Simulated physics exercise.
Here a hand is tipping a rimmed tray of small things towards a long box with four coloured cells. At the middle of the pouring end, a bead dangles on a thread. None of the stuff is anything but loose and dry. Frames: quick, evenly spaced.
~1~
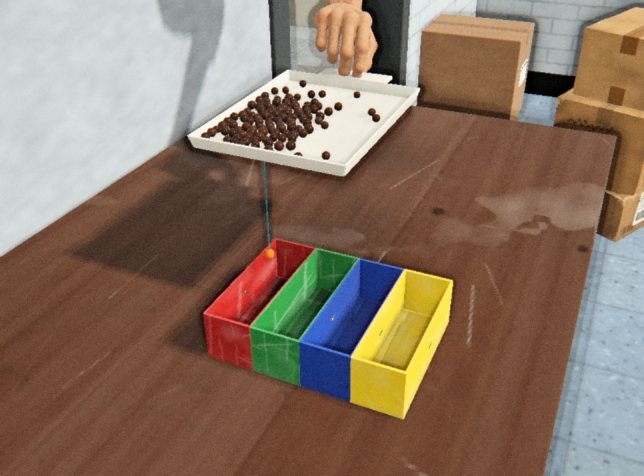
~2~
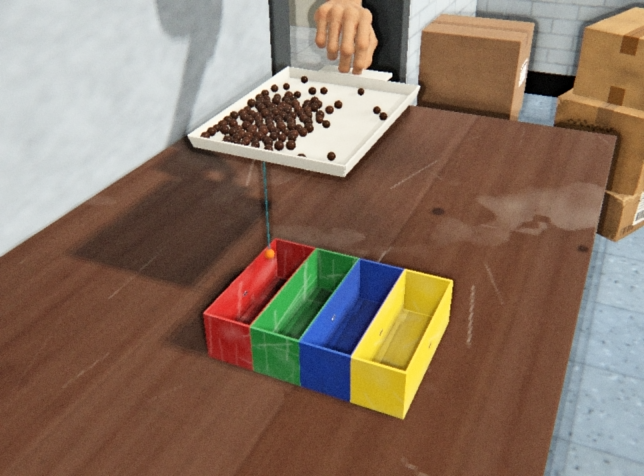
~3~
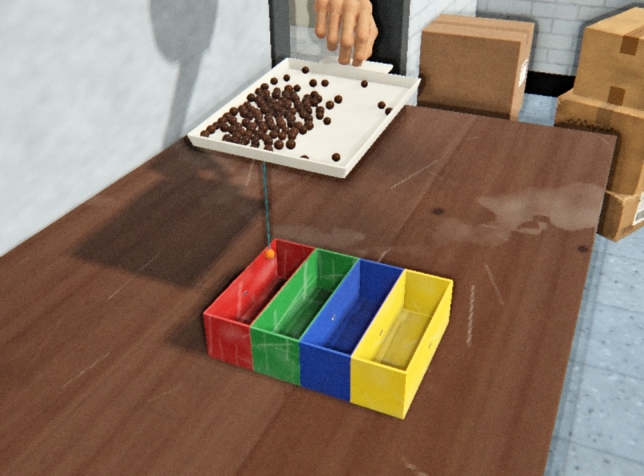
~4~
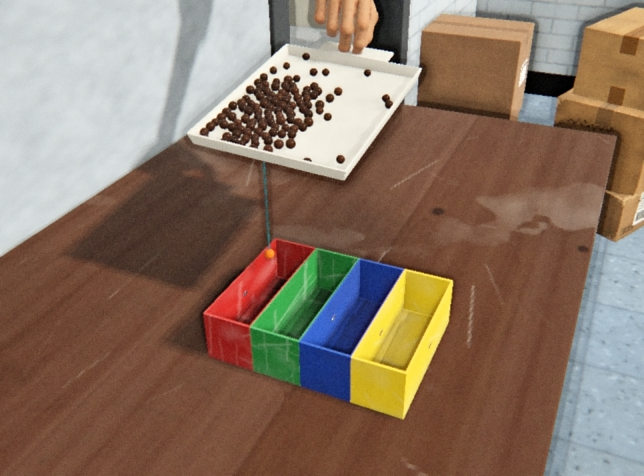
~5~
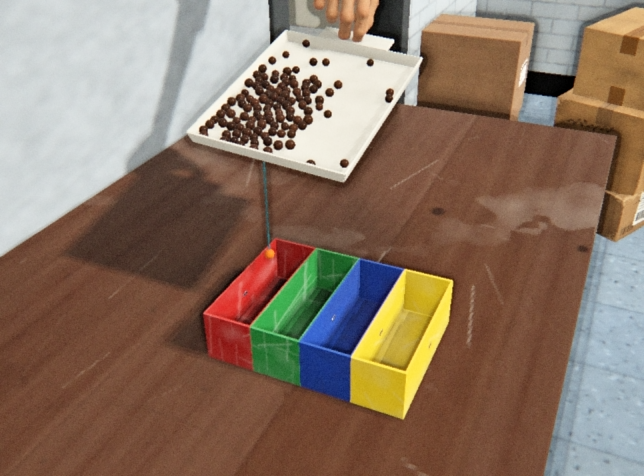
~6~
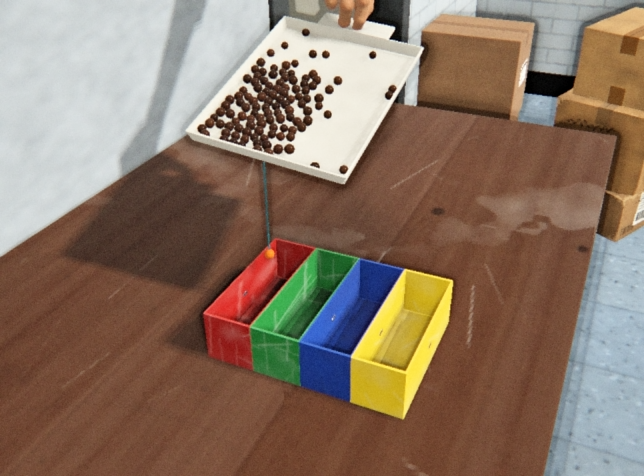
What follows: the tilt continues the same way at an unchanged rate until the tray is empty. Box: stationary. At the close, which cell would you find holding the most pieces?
You would find the most in the green cell.
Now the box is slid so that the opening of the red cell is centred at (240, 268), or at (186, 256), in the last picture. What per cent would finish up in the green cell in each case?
Roughly 30% on the first try and 0% on the second.
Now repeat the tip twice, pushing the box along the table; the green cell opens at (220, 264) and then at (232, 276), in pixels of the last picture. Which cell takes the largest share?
In turn: Yellow; the cell in yellow.
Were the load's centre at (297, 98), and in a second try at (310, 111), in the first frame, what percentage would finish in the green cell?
It would be roughly 50 per cent for the first and roughly 50 per cent for the second.
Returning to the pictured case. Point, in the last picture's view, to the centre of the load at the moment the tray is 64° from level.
In the last view the centre sits at roughly (301, 166).
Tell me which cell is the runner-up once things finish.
It is blue.
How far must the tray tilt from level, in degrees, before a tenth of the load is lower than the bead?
About 65 degrees.
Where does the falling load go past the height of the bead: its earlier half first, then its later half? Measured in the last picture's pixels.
(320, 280), then (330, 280).
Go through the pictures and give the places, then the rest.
Corners of the pouring end at (193, 135) and (344, 163), level; middle of the load at (279, 121), chocolate balls; bead on its thread at (269, 254); red cell at (229, 337); green cell at (276, 352); blue cell at (325, 367); yellow cell at (378, 383), in the first frame.
Corners of the pouring end at (193, 135) and (344, 164), level; middle of the load at (278, 120), a stray few on the move, in the second frame.
Corners of the pouring end at (192, 133) and (343, 166), tipped barely, lowest at the right corner; middle of the load at (278, 116), a small part on the move, in the third frame.
Corners of the pouring end at (192, 132) and (343, 168), tipped a little, lowest at the right corner; middle of the load at (278, 111), a small part on the move, in the fourth frame.
Corners of the pouring end at (191, 131) and (343, 171), tipped a little, lowest at the right corner; middle of the load at (277, 107), a small part on the move, in the fifth frame.
Corners of the pouring end at (191, 129) and (343, 174), tipped clearly, lowest at the right corner; middle of the load at (276, 107), nearly all on the move; red cell at (229, 337); green cell at (276, 352); blue cell at (325, 367); yellow cell at (378, 383), in the sixth frame.
Soon after the last picture, tray tipped steeply; about two thirds on the tray; a small part in the green cell; a small part in the blue cell; a stray few in the red cell; about a quarter falling or outside the box.
A little later, tray tipped past a quarter turn; a stray few on the tray; about half in the green cell; about a third in the blue cell; a small part in the red cell; a small part falling or outside the box.
Later still, tray tipped past a quarter turn; about half in the green cell; about a third in the blue cell; a small part in the red cell; a stray few in the yellow cell; a stray few falling or outside the box.
At rest, tray tipped past a quarter turn; about half in the green cell; about a third in the blue cell; a small part in the red cell; a stray few in the yellow cell; a stray few outside the box.
